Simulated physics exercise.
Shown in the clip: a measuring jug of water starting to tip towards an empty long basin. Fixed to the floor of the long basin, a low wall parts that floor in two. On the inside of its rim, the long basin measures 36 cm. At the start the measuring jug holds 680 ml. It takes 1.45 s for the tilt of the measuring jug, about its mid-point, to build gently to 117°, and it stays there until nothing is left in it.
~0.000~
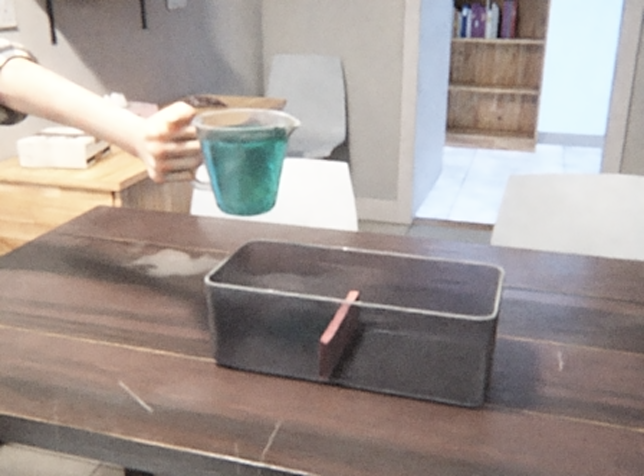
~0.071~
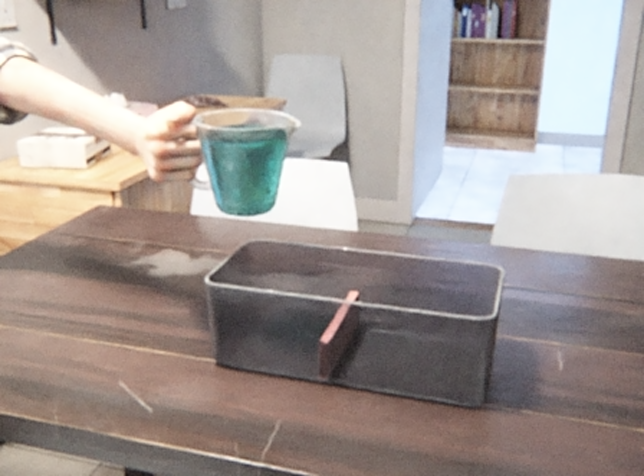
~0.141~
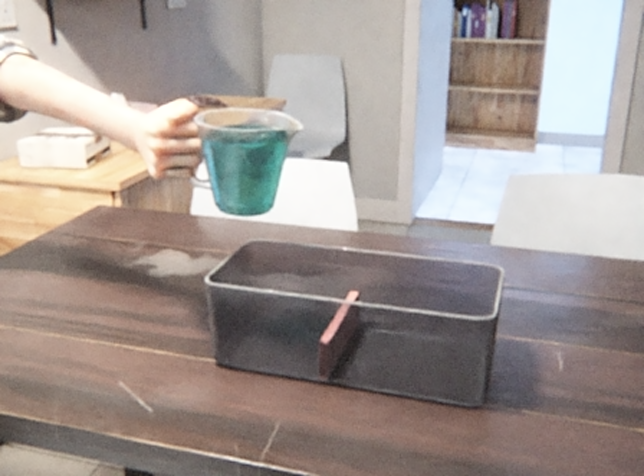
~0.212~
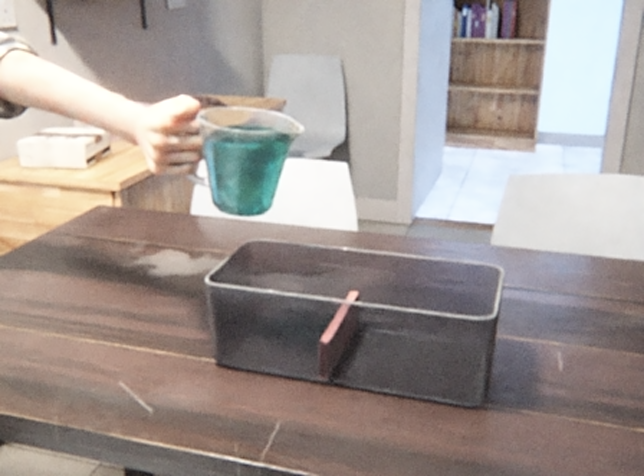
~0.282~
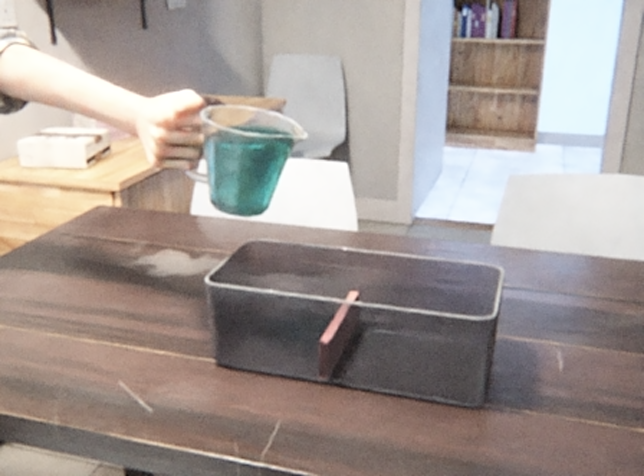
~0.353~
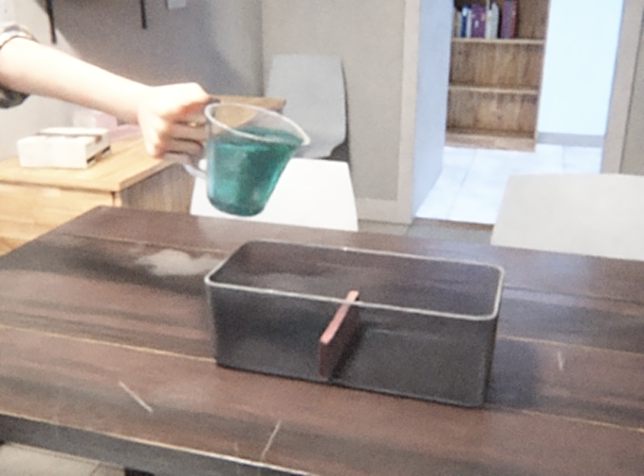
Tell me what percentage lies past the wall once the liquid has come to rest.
Some 64 per cent.
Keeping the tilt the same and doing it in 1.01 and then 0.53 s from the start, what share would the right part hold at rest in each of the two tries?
Result: 50 per cent, then 35 per cent.
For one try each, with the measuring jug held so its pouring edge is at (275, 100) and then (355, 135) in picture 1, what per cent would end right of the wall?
35 and 95 %.
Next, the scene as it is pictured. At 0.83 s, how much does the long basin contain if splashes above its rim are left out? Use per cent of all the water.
About 20%.
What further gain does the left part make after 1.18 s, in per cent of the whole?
Around 10 in a hundred.
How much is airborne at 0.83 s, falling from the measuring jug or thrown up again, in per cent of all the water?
Close to 20 per cent, I'd say.
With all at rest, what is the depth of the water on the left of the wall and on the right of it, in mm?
Final reading - left some 10 mm, right some 14 mm.
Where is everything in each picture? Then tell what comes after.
The first picture shows tilt 0°; pouring edge (299, 124); surface from (206, 130) to (287, 135); the long basin's rim runs from (228, 260) to (500, 293); the wall's top is at (340, 316).
The second picture shows tilt 1°; pouring edge (300, 125); surface from (207, 130) to (288, 136).
The third picture shows tilt 3°; pouring edge (301, 127); surface from (208, 130) to (289, 136).
The fourth picture shows tilt 6°; pouring edge (304, 131); surface from (209, 129) to (292, 138).
The fifth picture shows tilt 11°; pouring edge (306, 136); surface from (212, 131) to (297, 138).
The sixth picture shows tilt 16°; pouring edge (309, 143); surface from (214, 132) to (303, 141).
Then, 0.83 s in, the tilt is 72° and 60 per cent is still to pour, 0 is left of the wall and 19 right of it.
Then, 1.18 s in, the tilt is 107° and 5 per cent is still to pour, 24 is left of the wall and 64 right of it.
Then, 1.55 s in, the tilt is 117° and 0 per cent is still to pour, 35 is left of the wall and 64 right of it.
Then, 1.95 s in, the tilt is 117° and 0 per cent is still to pour, 35 is left of the wall and 64 right of it.
Finally, 35 per cent lies left of the wall, 64 right of it and 1 outside.
